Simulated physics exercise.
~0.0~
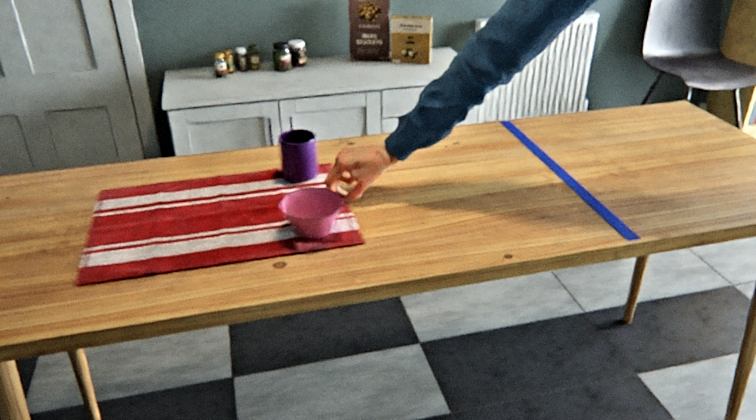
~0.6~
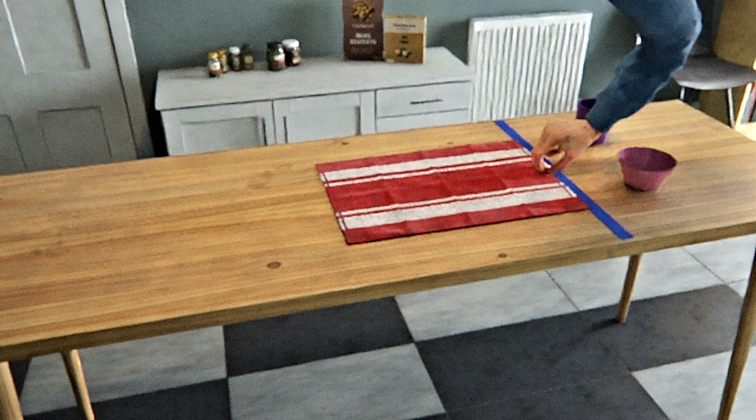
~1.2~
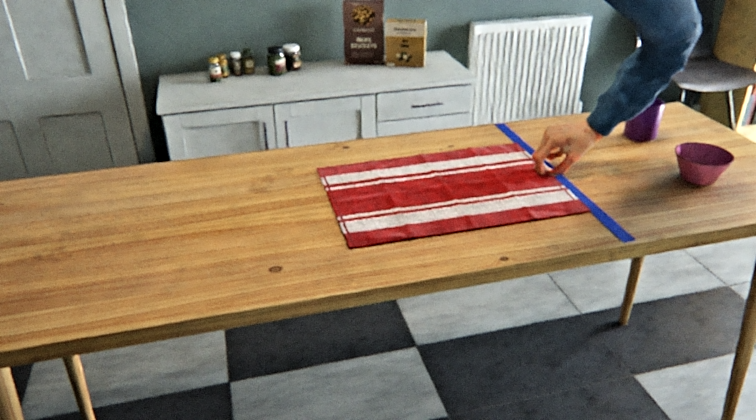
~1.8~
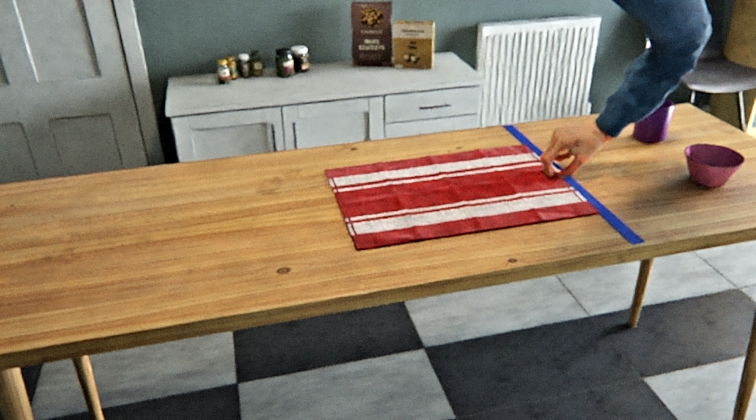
On a wooden table, a hand pulls a red striped mat right to blue tape, and the purple mug and pink bowl slide off it.
